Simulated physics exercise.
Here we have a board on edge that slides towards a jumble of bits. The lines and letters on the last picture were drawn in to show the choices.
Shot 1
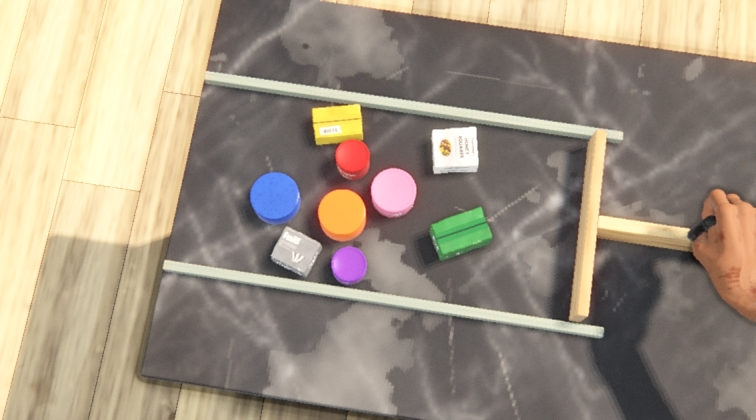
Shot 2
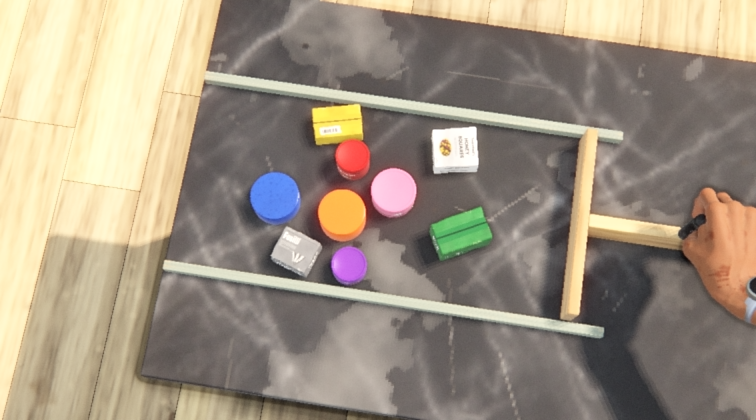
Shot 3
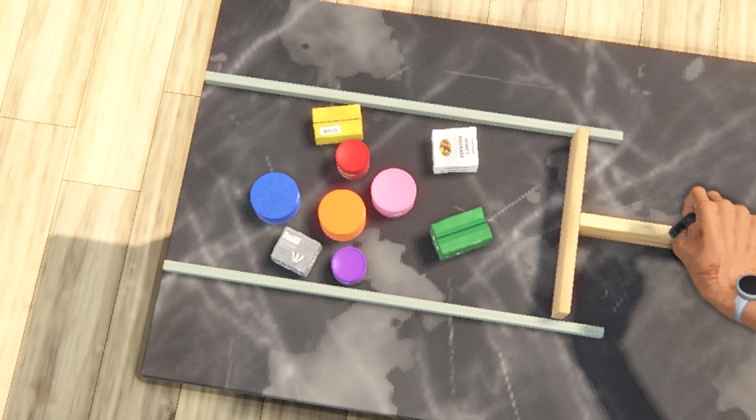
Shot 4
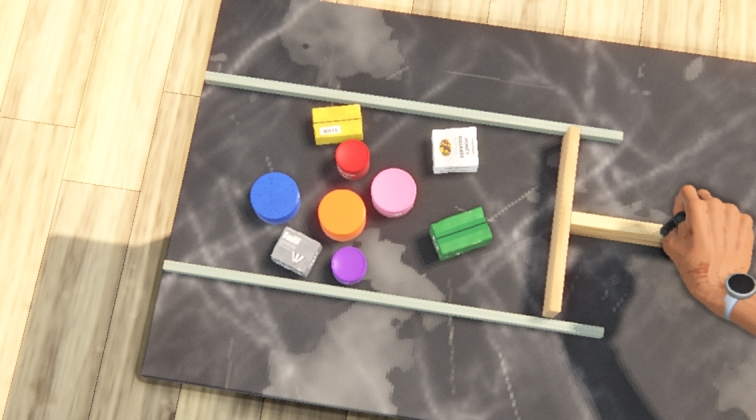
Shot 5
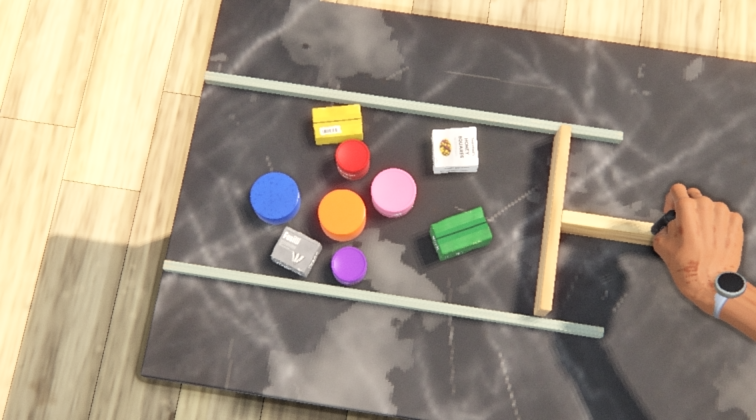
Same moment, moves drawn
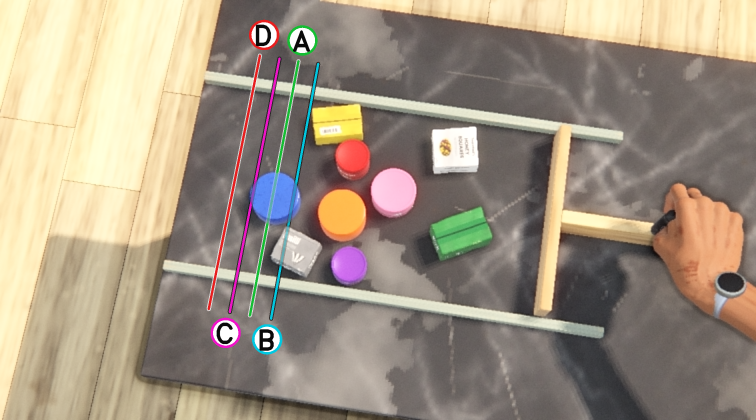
In the video, a hand slides a wooden T-shaped board slowly leftward a short way between two pale rails on a dark marbled surface, while the colourful round containers and small boxes between the rails stay still, untouched.
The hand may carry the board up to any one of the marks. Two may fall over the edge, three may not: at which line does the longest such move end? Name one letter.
It should halt at C.
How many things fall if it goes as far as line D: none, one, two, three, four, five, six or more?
Five.
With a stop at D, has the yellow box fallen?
By then, yes.
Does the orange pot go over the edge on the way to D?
Yes.
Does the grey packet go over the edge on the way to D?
Yes.
On the marked copy, A at (275, 184); B at (295, 187); C at (256, 181); D at (235, 178).
Taking C. A third of the way, board (448, 199); white packet (426, 145); green box (406, 224).
Two thirds of the way, board (340, 183); blue pot (219, 184); orange pot (254, 211).
When it is over, board (256, 170); blue pot over the edge; orange pot over the edge; two fallen.
As for the rest, A is within the limit but short; B is within the limit but short; D drops five.
